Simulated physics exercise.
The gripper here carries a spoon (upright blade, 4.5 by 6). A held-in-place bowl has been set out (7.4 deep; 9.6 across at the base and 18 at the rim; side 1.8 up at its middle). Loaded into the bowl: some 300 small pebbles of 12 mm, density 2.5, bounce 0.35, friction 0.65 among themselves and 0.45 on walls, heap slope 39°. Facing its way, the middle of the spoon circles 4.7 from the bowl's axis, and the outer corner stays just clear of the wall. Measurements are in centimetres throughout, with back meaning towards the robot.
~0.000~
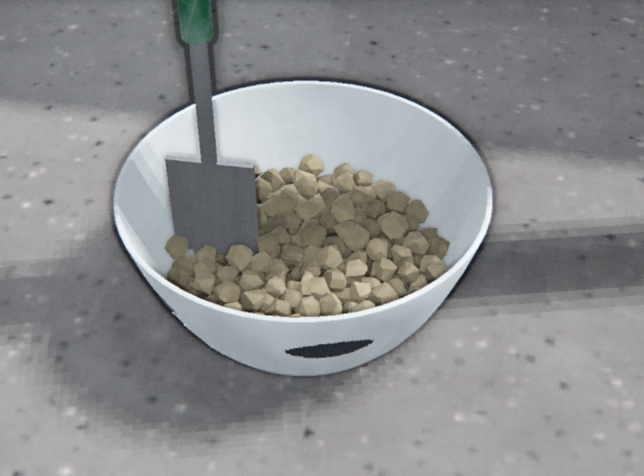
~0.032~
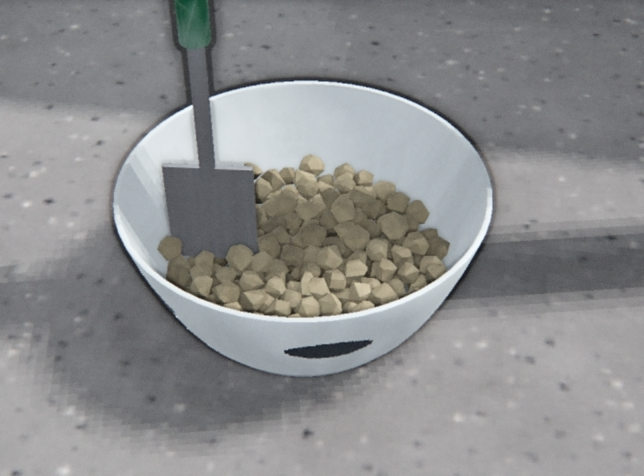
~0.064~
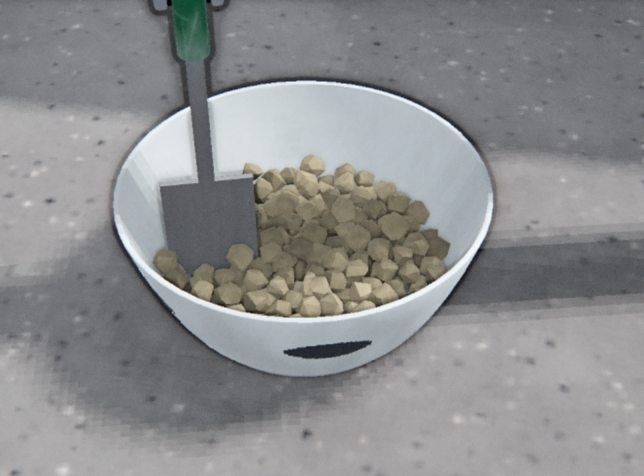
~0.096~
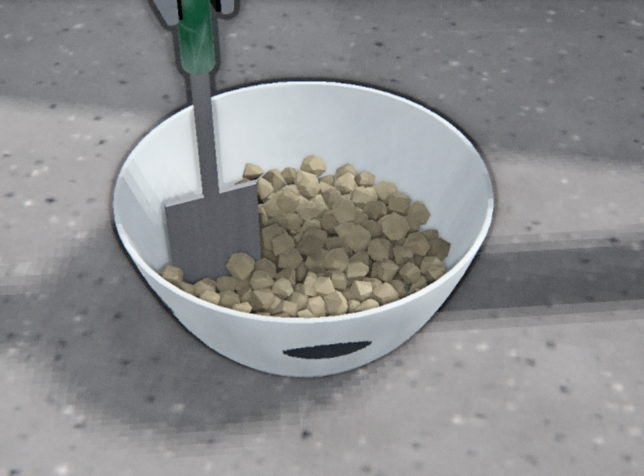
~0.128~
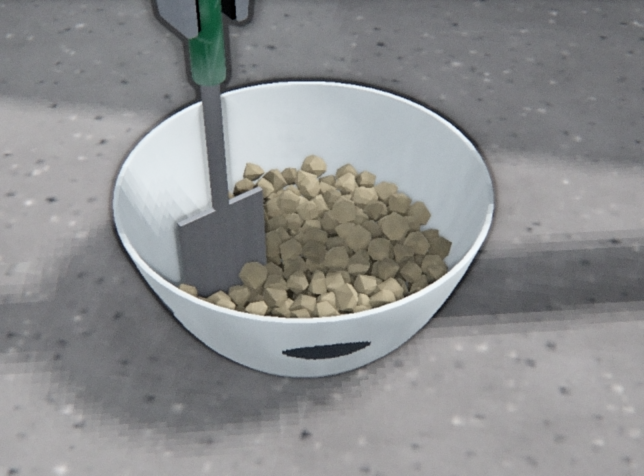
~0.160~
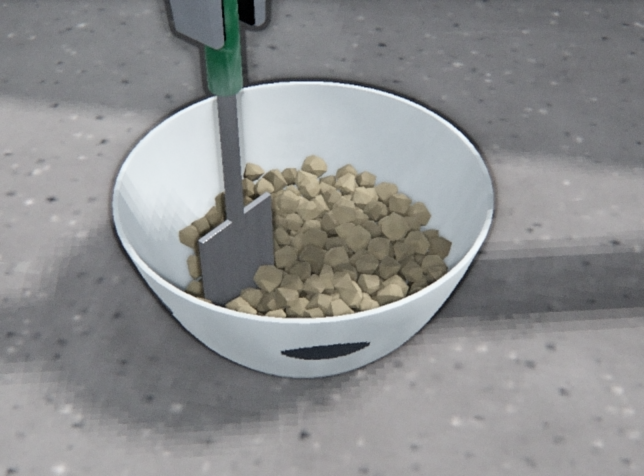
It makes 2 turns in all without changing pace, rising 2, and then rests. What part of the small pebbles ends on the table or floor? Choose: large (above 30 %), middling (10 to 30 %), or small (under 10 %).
Small.
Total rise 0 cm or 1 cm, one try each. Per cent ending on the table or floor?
It comes to about 15 per cent and about 15 per cent.
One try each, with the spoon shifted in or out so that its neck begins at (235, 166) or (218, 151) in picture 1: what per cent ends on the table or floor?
Close to 0 and 10 in a hundred.
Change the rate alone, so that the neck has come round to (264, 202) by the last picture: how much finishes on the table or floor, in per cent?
Some 15 per cent.
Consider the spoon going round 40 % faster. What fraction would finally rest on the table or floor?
15 per cent.
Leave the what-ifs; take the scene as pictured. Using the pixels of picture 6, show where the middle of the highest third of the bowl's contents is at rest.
Centre of top third: Approx. (264, 246).
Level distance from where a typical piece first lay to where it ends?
Around 5 centimetres.
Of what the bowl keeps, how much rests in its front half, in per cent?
Some 50 per cent.
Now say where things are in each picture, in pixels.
In the first picture, spoon neck at (207, 137), 0° round; upper third of the load around (330, 249), from x 175 to 435, top at y 165; 303 in the bowl.
In the second picture, spoon neck at (205, 141), 6° round; upper third of the load around (330, 249), from x 170 to 435, top at y 165.
In the third picture, spoon neck at (204, 154), 19° round; upper third of the load around (321, 252), from x 165 to 435, top at y 165.
In the fourth picture, spoon neck at (208, 168), 33° round; upper third of the load around (319, 259), from x 170 to 435, top at y 165.
In the fifth picture, spoon neck at (219, 180), 47° round; upper third of the load around (332, 267), from x 185 to 440, top at y 165.
In the sixth picture, spoon neck at (234, 191), 60° round; upper third of the load around (337, 265), from x 190 to 440, top at y 165; 303 in the bowl.
By 0.76 s, 321° round, highest piece 9 above the table; 295 in the bowl, 6 on the table or floor, 2 in flight or on the tool.
By 1.37 s, 221° round, highest piece 8 above the table; 287 in the bowl, 16 on the table or floor.
By 1.87 s, 0° round, highest piece 8 above the table; 285 in the bowl, 18 on the table or floor.
By 2.57 s, 0° round, highest piece 8 above the table; 285 in the bowl, 18 on the table or floor.
Final count, 285 in the bowl, 18 on the table or floor. That is 6 % on the table or floor.
